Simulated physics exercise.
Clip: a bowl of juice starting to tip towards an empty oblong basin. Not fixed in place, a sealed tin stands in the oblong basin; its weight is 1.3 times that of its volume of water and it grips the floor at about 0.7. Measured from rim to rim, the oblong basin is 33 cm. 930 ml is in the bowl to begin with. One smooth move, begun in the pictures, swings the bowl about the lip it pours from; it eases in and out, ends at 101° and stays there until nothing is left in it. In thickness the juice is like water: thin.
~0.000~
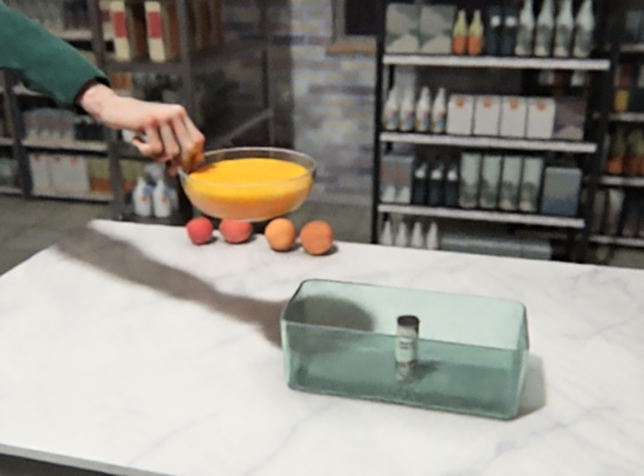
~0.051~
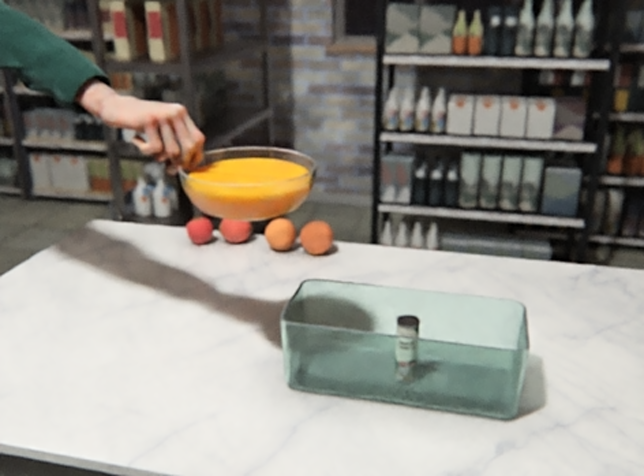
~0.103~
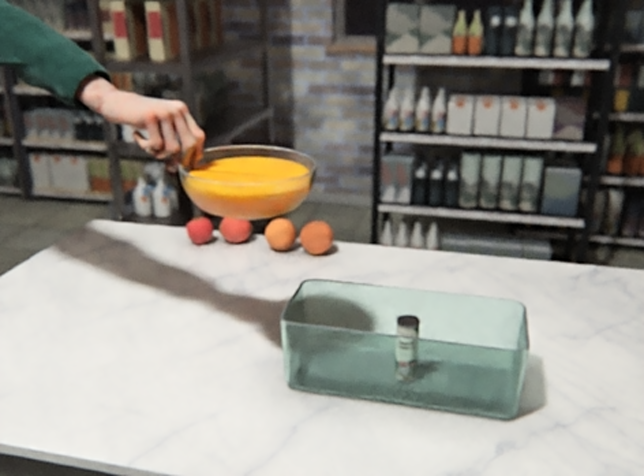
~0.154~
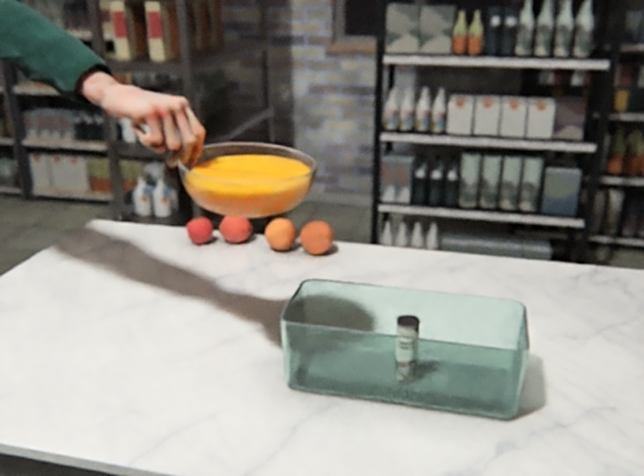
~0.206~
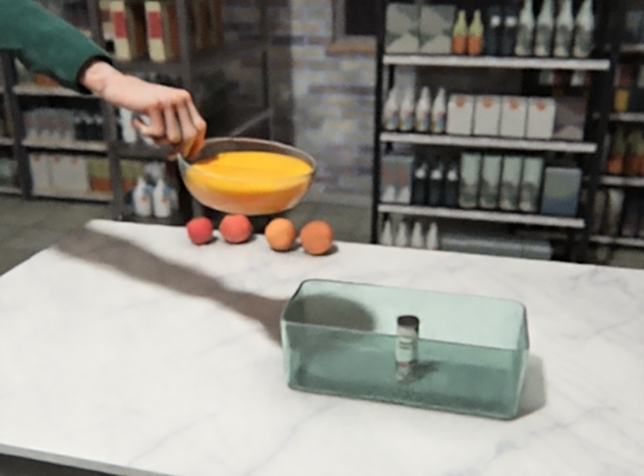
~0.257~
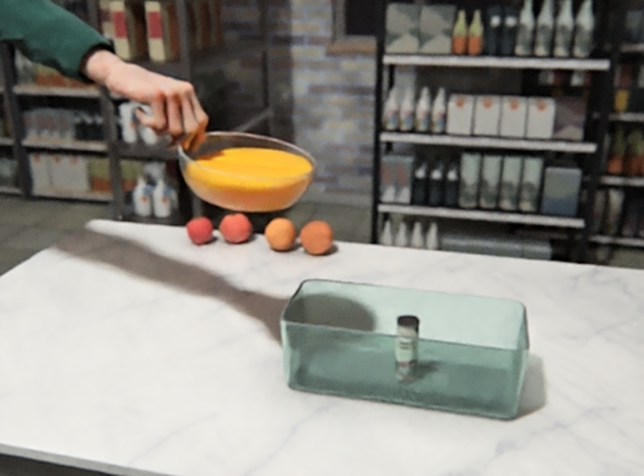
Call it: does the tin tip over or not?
It does not.
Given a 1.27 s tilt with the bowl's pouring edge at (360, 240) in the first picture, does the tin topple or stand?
After that, the tin stays vertical.
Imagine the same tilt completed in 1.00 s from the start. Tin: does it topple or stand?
Then it holds its balance.
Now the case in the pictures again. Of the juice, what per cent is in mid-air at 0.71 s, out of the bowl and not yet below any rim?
48 %.
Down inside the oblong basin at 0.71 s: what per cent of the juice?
Roughly 9 percent.
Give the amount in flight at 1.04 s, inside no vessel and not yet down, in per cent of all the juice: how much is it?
Roughly 16 %.
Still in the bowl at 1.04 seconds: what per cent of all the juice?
About 2 per cent.
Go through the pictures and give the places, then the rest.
In the first picture, tilt 0°; pouring edge (313, 171); surface from (192, 171) to (312, 180); the oblong basin's rim runs from (292, 300) to (527, 326); the tin's top is at (408, 323).
In the second picture, tilt 0°; pouring edge (313, 171); surface from (192, 170) to (311, 179).
In the third picture, tilt 2°; pouring edge (313, 171); surface from (192, 169) to (312, 179).
In the fourth picture, tilt 4°; pouring edge (313, 171); surface from (191, 166) to (312, 176).
In the fifth picture, tilt 6°; pouring edge (313, 171); surface from (192, 163) to (311, 173).
In the sixth picture, tilt 10°; pouring edge (313, 171); surface from (192, 159) to (312, 170).
After 0.71 s the tilt is 60° and 43 per cent is still to pour; the tin stands where it began.
After 1.04 s the tilt is 93° and 2 per cent is still to pour; the tin stands where it began.
After 1.39 s the tilt is 101° and 0 per cent is still to pour; the tin stands where it began.
After 1.77 s the tilt is 101° and 0 per cent is still to pour; the tin stands where it began.
In the end the tin stands where it began.
